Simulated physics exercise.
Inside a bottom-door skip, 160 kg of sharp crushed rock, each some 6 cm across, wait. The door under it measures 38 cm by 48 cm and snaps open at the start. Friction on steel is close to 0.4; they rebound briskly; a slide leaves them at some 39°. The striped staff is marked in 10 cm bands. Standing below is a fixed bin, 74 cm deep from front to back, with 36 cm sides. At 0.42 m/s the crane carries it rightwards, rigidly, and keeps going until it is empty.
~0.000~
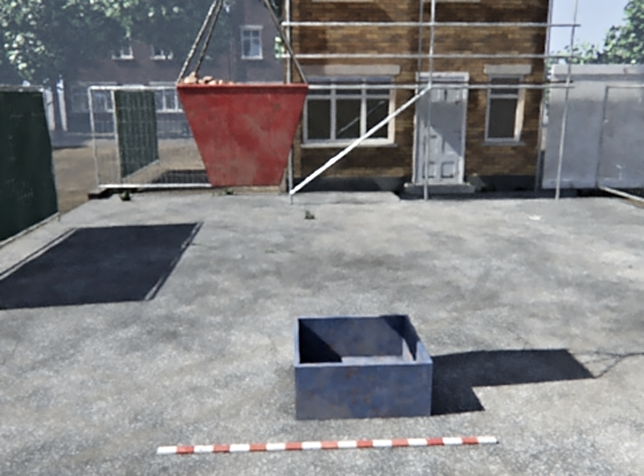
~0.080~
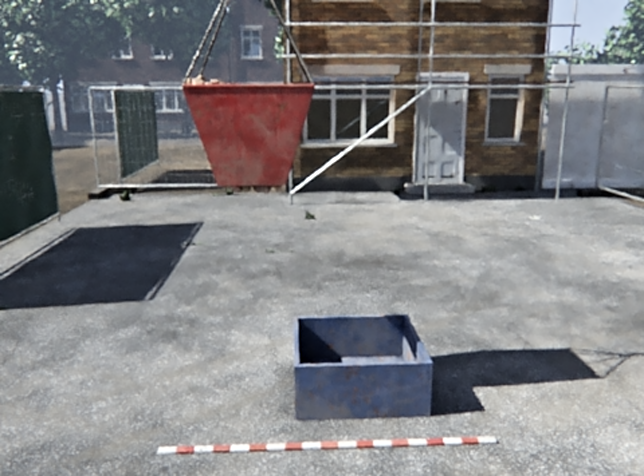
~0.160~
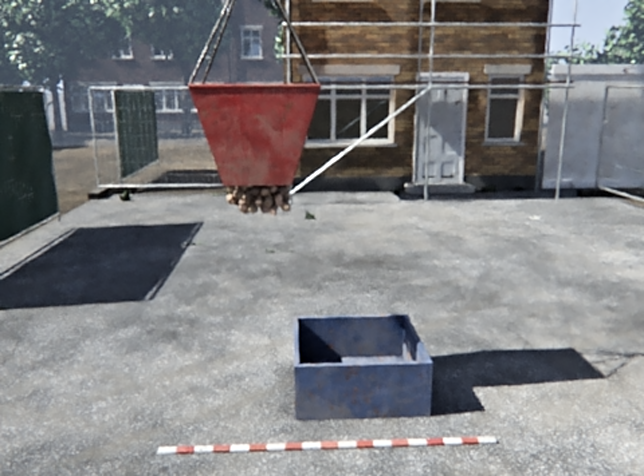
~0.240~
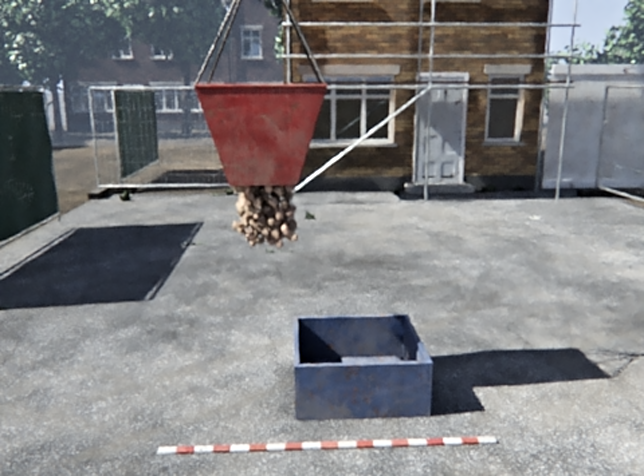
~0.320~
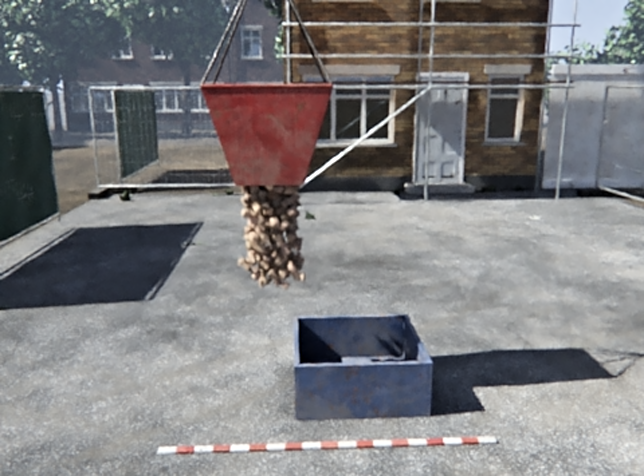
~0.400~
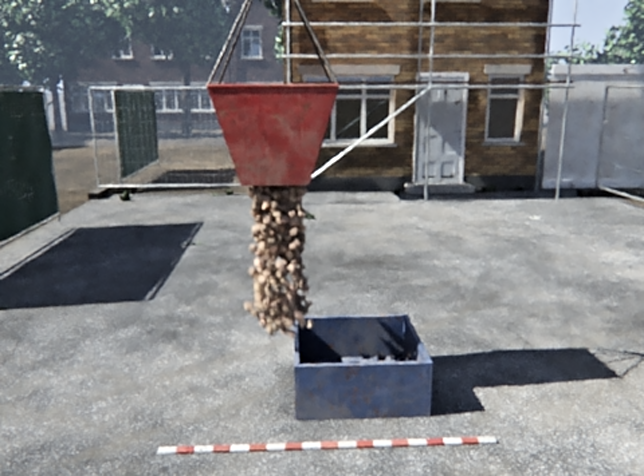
The video shows a red skip hanging from chains and moving slowly right above a paved yard, then releasing a thickening stream of brownish lumps from its underside, which extends downward near an open blue box.
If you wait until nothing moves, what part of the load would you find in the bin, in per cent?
I would find about 57 per cent there.
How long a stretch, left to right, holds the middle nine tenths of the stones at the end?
Width: Near 130 cm.
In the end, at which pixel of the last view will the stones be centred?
Centre at rest: Roughly (310, 379).
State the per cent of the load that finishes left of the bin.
45 %.
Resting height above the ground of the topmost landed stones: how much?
Some 26 cm up.
After 0.7 s, 0 % in the bottom-door skip, 53 % falling or lying left of the bin, 47 % falling or lying in the bin; the stones farthest right are at (369, 368).
After 1.1 s, 0 % in the bottom-door skip, 43 % falling or lying left of the bin, 57 % falling or lying in the bin; the stones farthest right are at (409, 373).
After 1.7 s, 0 % in the bottom-door skip, 43 % falling or lying left of the bin, 57 % falling or lying in the bin; the stones farthest right are at (407, 370).
After 2.6 s, 0 % in the bottom-door skip, 43 % falling or lying left of the bin, 57 % falling or lying in the bin; the stones farthest right are at (407, 370).
After 4.5 s, 0 % in the bottom-door skip, 43 % left of the bin, 57 % in the bin; the stones farthest right are at (407, 370).
